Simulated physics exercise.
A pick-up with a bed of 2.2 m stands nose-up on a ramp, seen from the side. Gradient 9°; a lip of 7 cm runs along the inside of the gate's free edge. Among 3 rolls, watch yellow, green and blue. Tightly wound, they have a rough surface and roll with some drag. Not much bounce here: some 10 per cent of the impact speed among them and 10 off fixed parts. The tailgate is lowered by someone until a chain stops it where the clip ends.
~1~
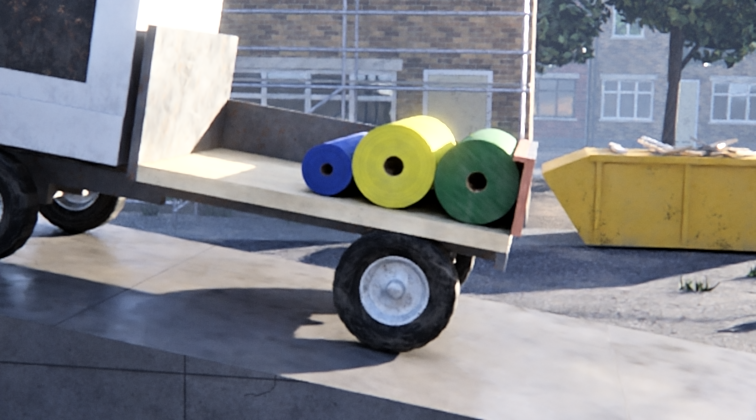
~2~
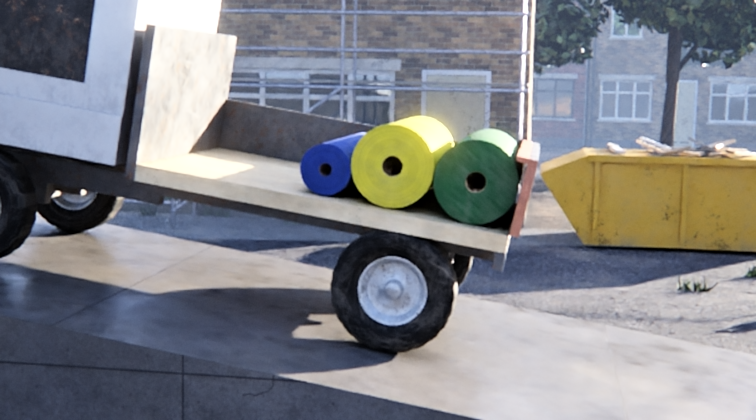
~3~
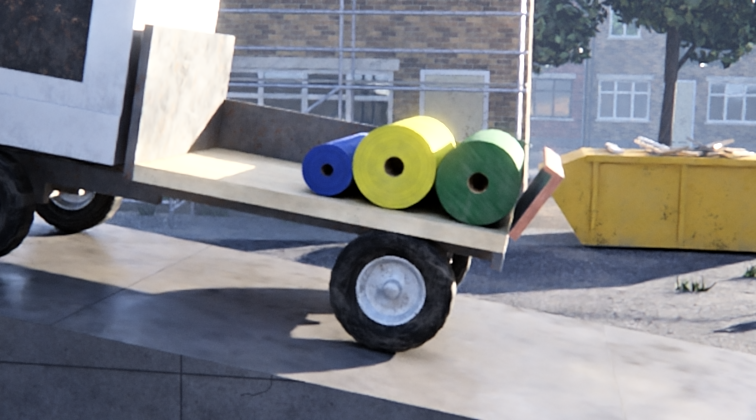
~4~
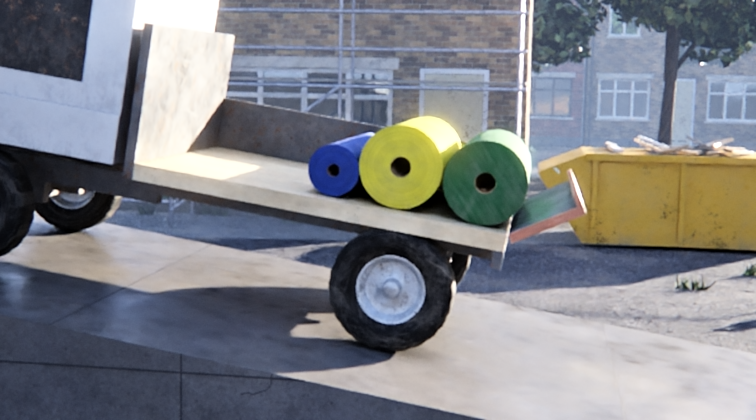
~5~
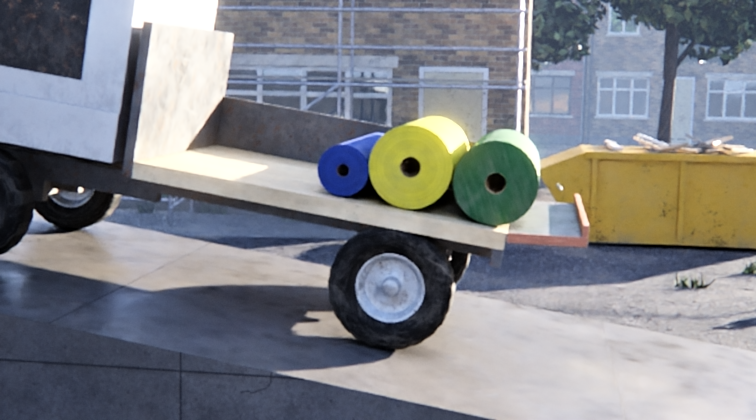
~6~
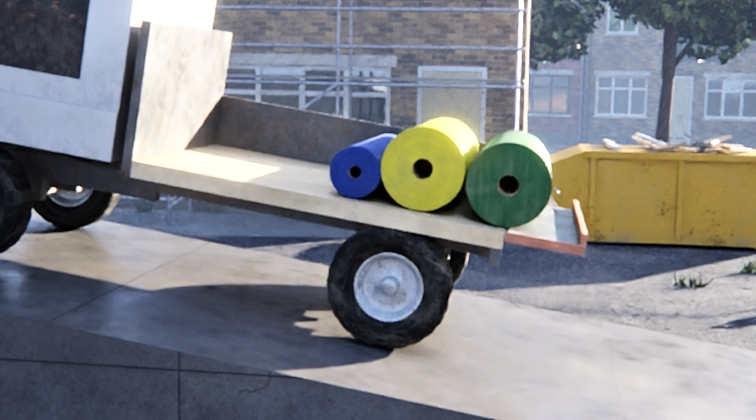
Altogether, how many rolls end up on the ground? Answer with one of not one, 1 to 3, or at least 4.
Answer: Not one.
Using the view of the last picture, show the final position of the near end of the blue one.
(408, 182).
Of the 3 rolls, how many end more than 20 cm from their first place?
The tally comes to 3.
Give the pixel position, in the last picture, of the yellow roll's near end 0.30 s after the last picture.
Roughly at (453, 175) in the last picture.
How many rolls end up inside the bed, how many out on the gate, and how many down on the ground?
The split comes out as 2, 1 and 0.
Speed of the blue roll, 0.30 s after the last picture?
Reading: Roughly 0.7 m/s.
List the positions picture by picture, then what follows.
In the first frame, yellow (394, 166), green (477, 182), blue (326, 170); gate 81° above level, tip at (530, 162); 3 of the 3 make up the bottom layer on the bed.
In the second frame, yellow (392, 166), green (476, 182), blue (325, 170); gate 78° above level, tip at (533, 163).
In the third frame, yellow (394, 167), green (478, 183), blue (327, 170); gate 55° above level, tip at (558, 178).
In the fourth frame, yellow (401, 167), green (485, 183), blue (333, 170); gate 24° above level, tip at (581, 211).
In the fifth frame, yellow (410, 167), green (496, 183), blue (343, 171); gate 1° below level, tip at (584, 242).
In the sixth frame, yellow (423, 169), green (509, 185), blue (355, 172); gate 8° below level, tip at (581, 250).
Then, 0.3 s past the sixth picture, yellow is on the bed, 35 cm short of the hinge, rolling right; green is on the gate, 15 cm past the hinge, rolling right; blue is on the bed, 75 cm short of the hinge, rolling right; 0 of 3 are out.
Finally (0.7 s after the last picture), yellow is on the bed, 20 cm short of the hinge; green is on the gate, 25 cm past the hinge; blue is on the bed, 60 cm short of the hinge; 0 of 3 are out.
